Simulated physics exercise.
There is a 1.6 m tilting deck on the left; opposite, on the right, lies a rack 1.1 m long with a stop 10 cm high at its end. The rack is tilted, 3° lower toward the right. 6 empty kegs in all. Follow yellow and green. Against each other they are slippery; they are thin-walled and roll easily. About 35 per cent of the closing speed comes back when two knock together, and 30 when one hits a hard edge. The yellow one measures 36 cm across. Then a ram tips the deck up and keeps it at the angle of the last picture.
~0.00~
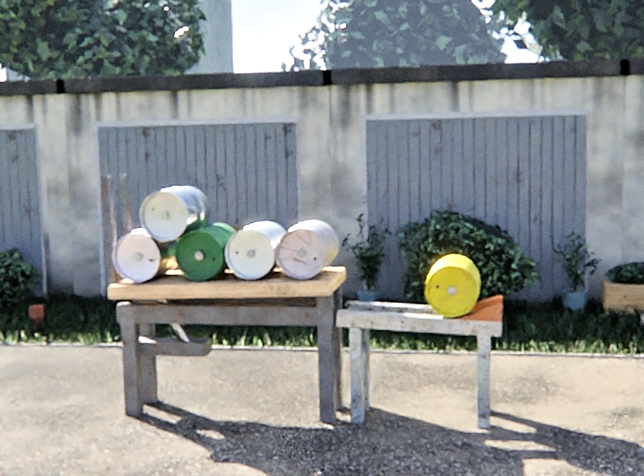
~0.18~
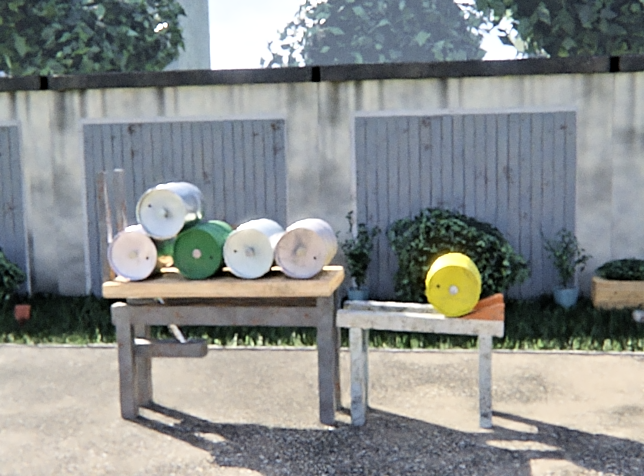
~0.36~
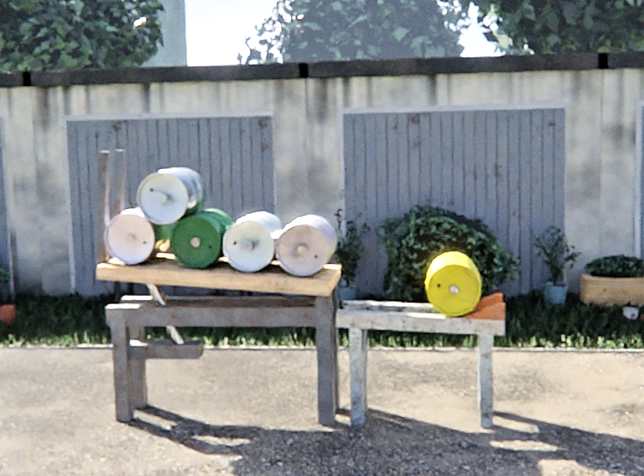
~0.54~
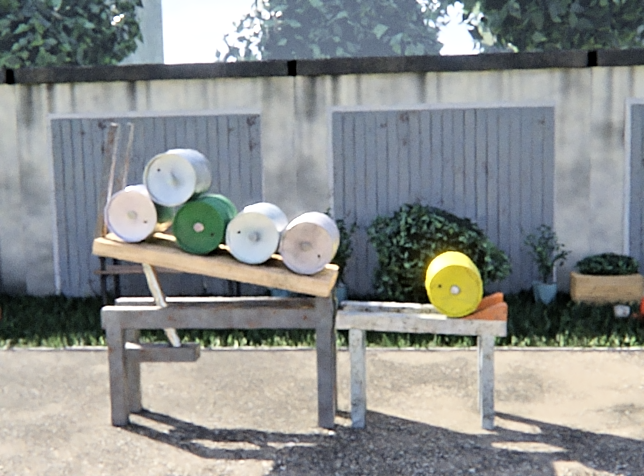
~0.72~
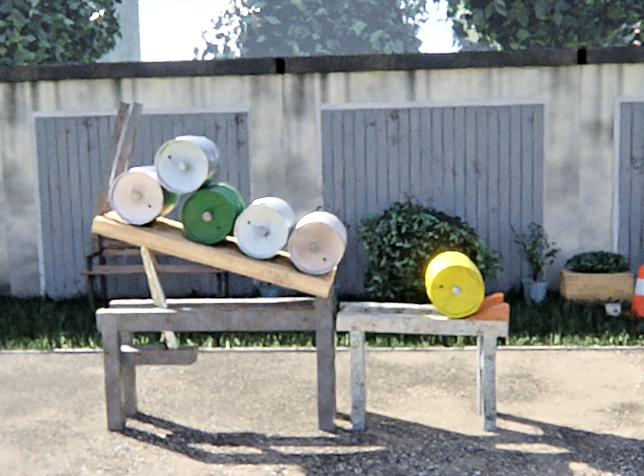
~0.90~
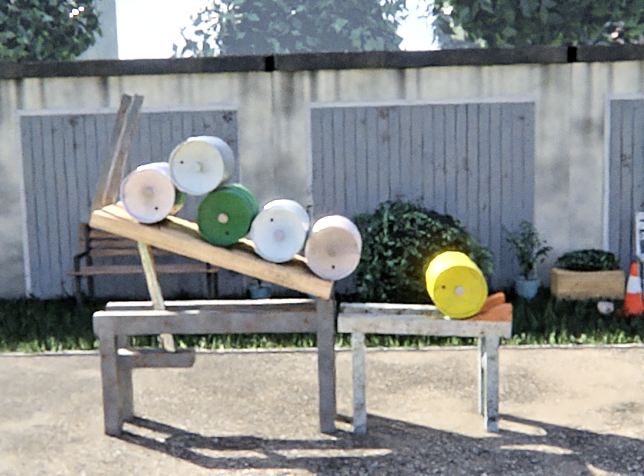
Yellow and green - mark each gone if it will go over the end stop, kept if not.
Yellow keg: Gone, green: Kept.
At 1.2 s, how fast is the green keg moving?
Close to 1.5 m/s at that moment.
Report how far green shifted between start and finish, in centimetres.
The green one comes to 180.
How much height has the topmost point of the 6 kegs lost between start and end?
About 50 cm lower.
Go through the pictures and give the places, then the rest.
The first frame shows yellow at (451, 292), green at (198, 256); deck tilted 1° back; stop top at (500, 308).
The second frame shows yellow at (453, 291), green at (195, 254); deck tilted 1° back.
The third frame shows yellow at (454, 291), green at (194, 243); deck tilted 4° to the rack.
The fourth frame shows yellow at (455, 291), green at (197, 228); deck tilted 11° to the rack.
The fifth frame shows yellow at (457, 292), green at (206, 217); deck tilted 17° to the rack.
The sixth frame shows yellow at (460, 292), green at (222, 219); deck tilted 18° to the rack.
After 1.2 s, yellow is on the rack, 35 cm from the rack's far end; green is on the deck, 50 cm from the hinge, rolling right; 0 past the stop so far.
After 1.4 s, yellow is on the rack, 30 cm from the rack's far end, rolling right; green is on the deck, 25 cm from the hinge, rolling right; 0 past the stop so far.
After 1.7 s, yellow is on the rack, 10 cm from the rack's far end, rolling right; green is on the deck, 5 cm from the hinge, rolling right; 0 past the stop so far.
After 2.0 s, yellow is over the stop and falling; green is in the air, 95 cm from the rack's far end, rolling right; 1 past the stop so far.
At rest (5.3 s), yellow is over the stop, on the ground; green is on the rack, 25 cm from the rack's far end; 3 past the stop so far.
